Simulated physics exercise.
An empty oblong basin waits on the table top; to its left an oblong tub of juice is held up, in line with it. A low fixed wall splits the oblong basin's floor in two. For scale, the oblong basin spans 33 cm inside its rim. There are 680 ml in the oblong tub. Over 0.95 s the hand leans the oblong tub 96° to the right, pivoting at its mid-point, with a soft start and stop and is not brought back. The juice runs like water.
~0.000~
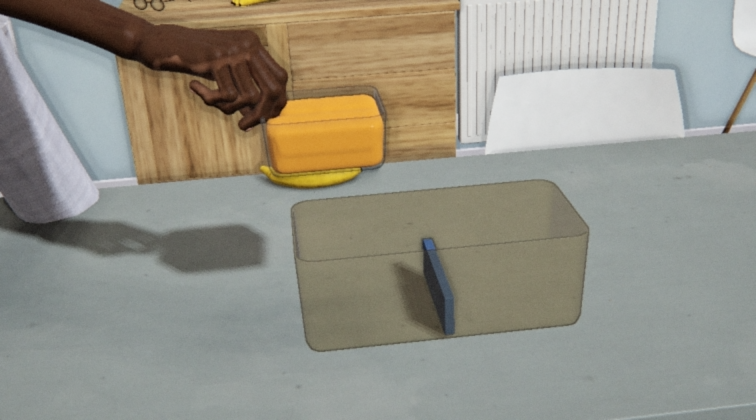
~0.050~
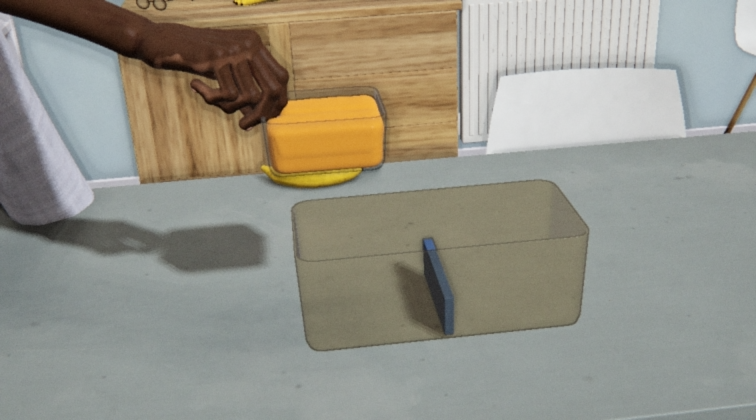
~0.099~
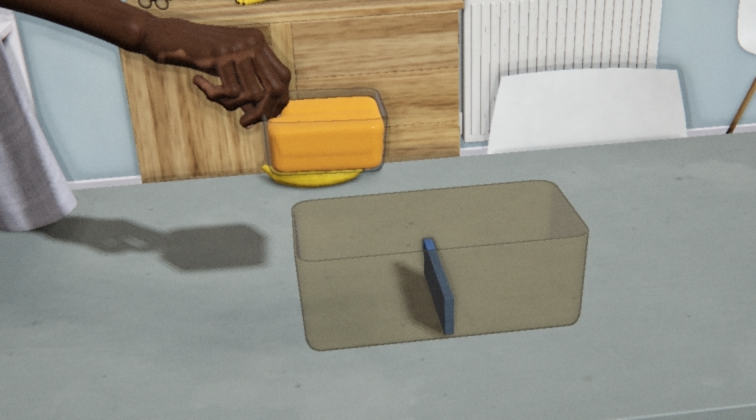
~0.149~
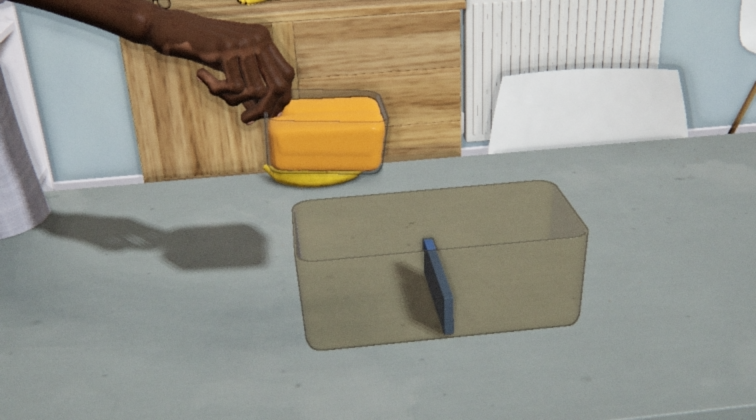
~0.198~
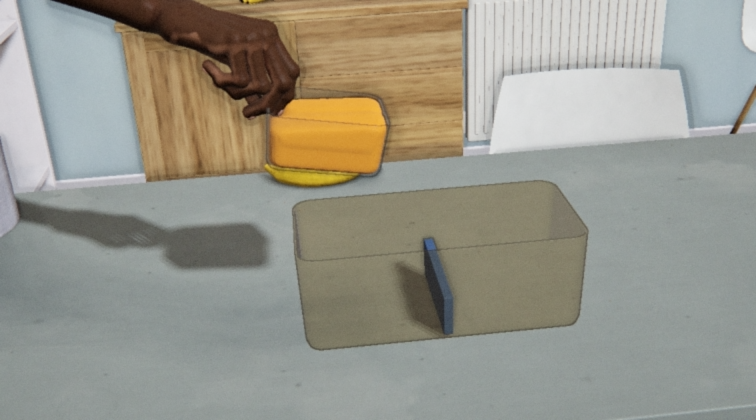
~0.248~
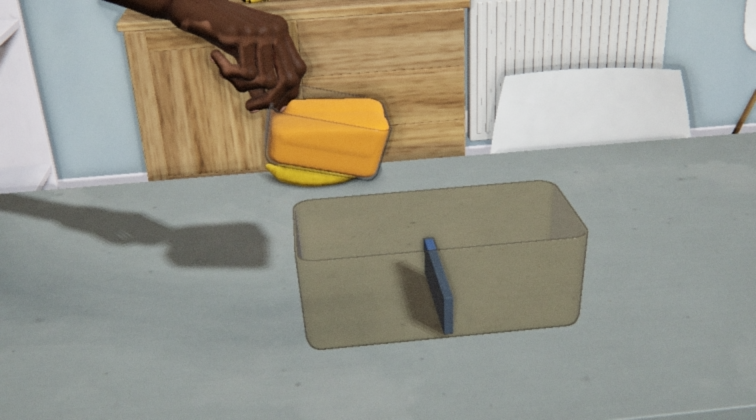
On a grey table top, an empty see-through oblong basin with a blue dividing wall stands still while, to its left, a hand holds up an oblong tub of orange juice and slowly leans it slightly to the right.
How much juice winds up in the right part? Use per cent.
Roughly 62 per cent is past the wall.
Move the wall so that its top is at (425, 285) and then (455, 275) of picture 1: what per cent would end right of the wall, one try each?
First 70, then 30 per cent.
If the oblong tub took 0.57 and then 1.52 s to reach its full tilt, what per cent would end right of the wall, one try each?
First 50, then 65 per cent.
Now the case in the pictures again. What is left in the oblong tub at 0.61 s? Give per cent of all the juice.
Near 40 in a hundred.
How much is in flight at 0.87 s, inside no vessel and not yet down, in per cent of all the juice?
Some 5 per cent.
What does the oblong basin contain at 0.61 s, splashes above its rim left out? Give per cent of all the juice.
Some 24 per cent.
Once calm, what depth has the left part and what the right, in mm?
Some 10 mm on the left and 18 mm on the right.
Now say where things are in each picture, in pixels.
The first picture shows tilt 0°; pouring edge (380, 101); surface from (265, 116) to (378, 107); the oblong basin's rim runs from (294, 232) to (571, 206); the wall's top is at (438, 268).
The second picture shows tilt 1°; pouring edge (381, 102); surface from (266, 116) to (378, 107).
The third picture shows tilt 3°; pouring edge (382, 104); surface from (267, 116) to (379, 108).
The fourth picture shows tilt 6°; pouring edge (383, 108); surface from (268, 115) to (380, 109).
The fifth picture shows tilt 10°; pouring edge (385, 112); surface from (269, 115) to (383, 110).
The sixth picture shows tilt 15°; pouring edge (386, 117); surface from (271, 115) to (385, 110).
By 0.61 s the tilt is 69° and 40 per cent is still to pour, 4 is left of the wall and 20 right of it.
By 0.87 s the tilt is 94° and 9 per cent is still to pour, 25 is left of the wall and 61 right of it.
By 1.15 s the tilt is 96° and 2 per cent is still to pour, 35 is left of the wall and 61 right of it.
By 1.45 s the tilt is 96° and 0 per cent is still to pour, 38 is left of the wall and 62 right of it.
At rest 38 per cent lies left of the wall, 62 right of it and 1 outside.
